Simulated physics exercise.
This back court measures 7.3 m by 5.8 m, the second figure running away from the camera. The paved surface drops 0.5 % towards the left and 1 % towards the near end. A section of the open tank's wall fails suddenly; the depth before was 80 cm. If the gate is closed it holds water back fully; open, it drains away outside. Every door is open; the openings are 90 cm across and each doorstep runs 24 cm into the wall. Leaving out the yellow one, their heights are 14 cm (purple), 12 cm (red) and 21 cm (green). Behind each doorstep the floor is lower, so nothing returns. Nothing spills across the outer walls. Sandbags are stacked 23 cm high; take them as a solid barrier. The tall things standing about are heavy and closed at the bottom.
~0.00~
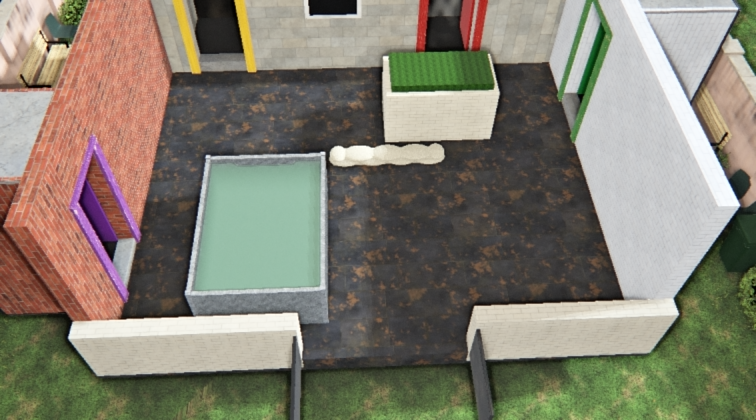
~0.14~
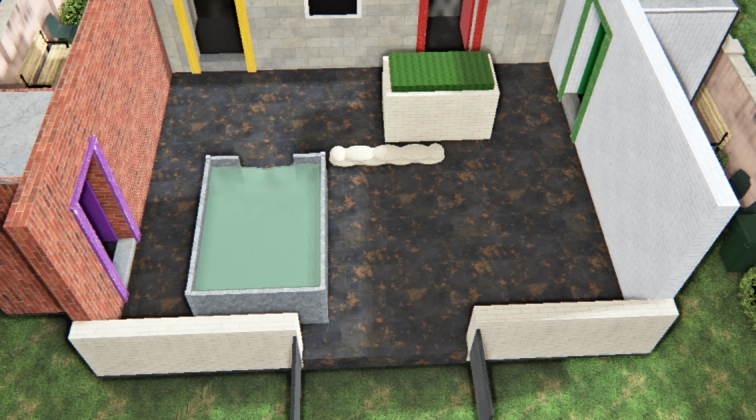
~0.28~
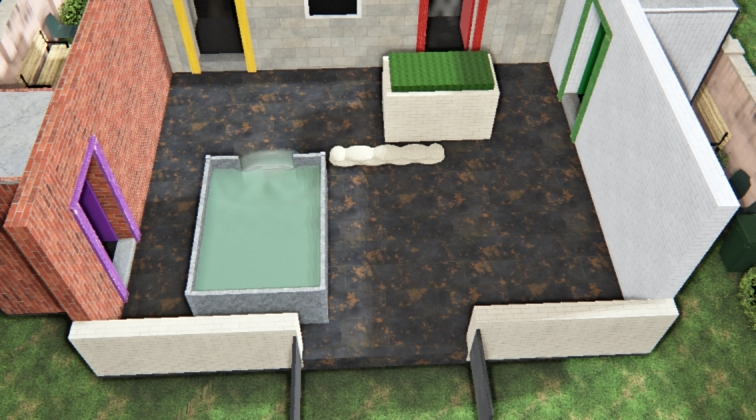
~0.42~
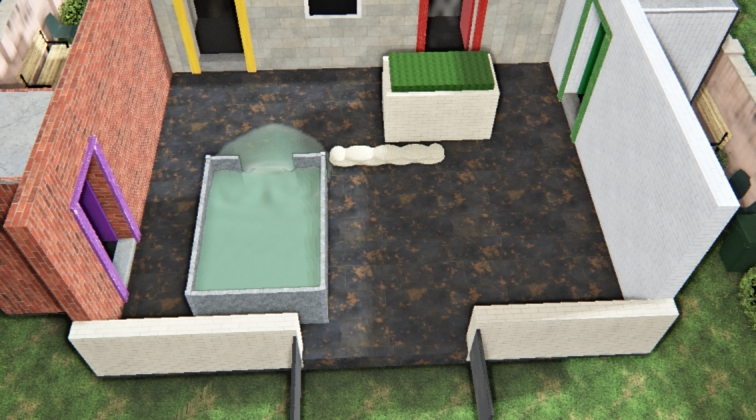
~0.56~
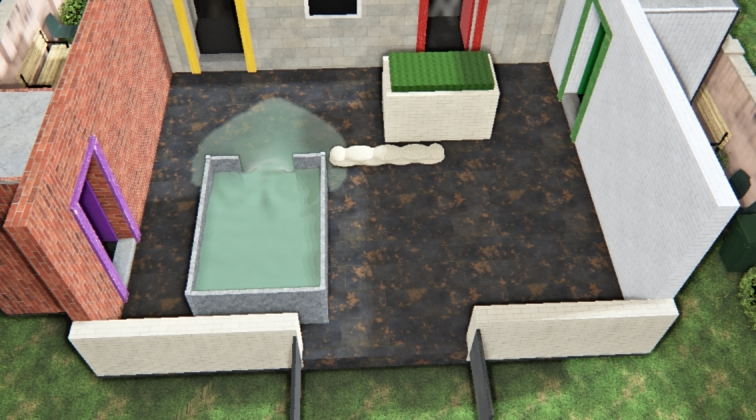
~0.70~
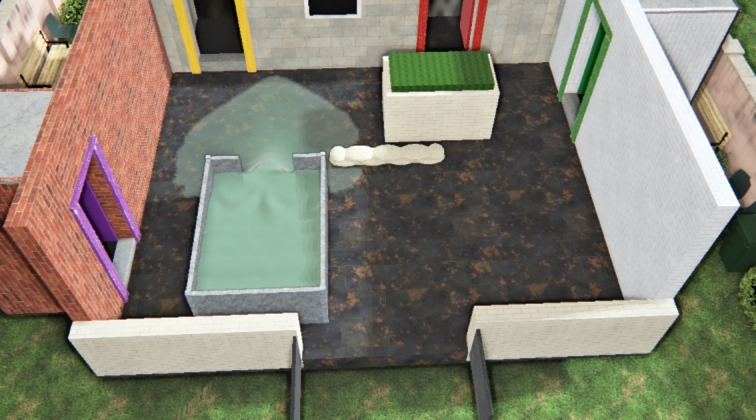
The video shows a paved courtyard with a tank of greenish water, a planter, sandbags and coloured doorways; a gap opens in the tank's far side, and water pours out, fanning across the dark floor towards the back wall.
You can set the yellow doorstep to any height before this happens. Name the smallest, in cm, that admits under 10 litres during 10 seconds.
Close to 26 cm is just enough.
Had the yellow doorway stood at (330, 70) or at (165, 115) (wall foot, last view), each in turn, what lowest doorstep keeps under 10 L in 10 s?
Roughly 23 and 21 cm.
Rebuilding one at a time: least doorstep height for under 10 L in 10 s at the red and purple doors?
Roughly 7.5 cm at red and 13.5 cm at purple.
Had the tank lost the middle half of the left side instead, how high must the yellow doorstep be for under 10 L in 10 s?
Then roughly 16 cm.
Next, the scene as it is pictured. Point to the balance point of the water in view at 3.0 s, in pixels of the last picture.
Around (282, 176).
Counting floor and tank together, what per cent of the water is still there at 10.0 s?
About 96 per cent.
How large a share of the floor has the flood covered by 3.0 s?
Some 40 per cent of it.
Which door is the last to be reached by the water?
The purple one.
After 1.4 s water covers 30 % of the floor, deepest (44 cm) near (269, 186); 25 cm at the yellow door, 0 litres in over its 23 cm doorstep.
After 3.0 s water covers 40 % of the floor, deepest (28 cm) near (267, 77); 25 cm at the yellow door, 21 litres in over its 23 cm doorstep.
After 10.0 s water covers 90 % of the floor, deepest (19 cm) near (115, 351); 11 cm at the yellow door, 25 litres in over its 23 cm doorstep.
At the yellow door as built, the water arrived by 1.0 s and peaked near 32 cm at 2.2 s.
With a doorstep of 22 cm, 31 litres would have come in within the 10 s; with 30 cm, 3 litres. So under 10 litres takes about 26 cm.
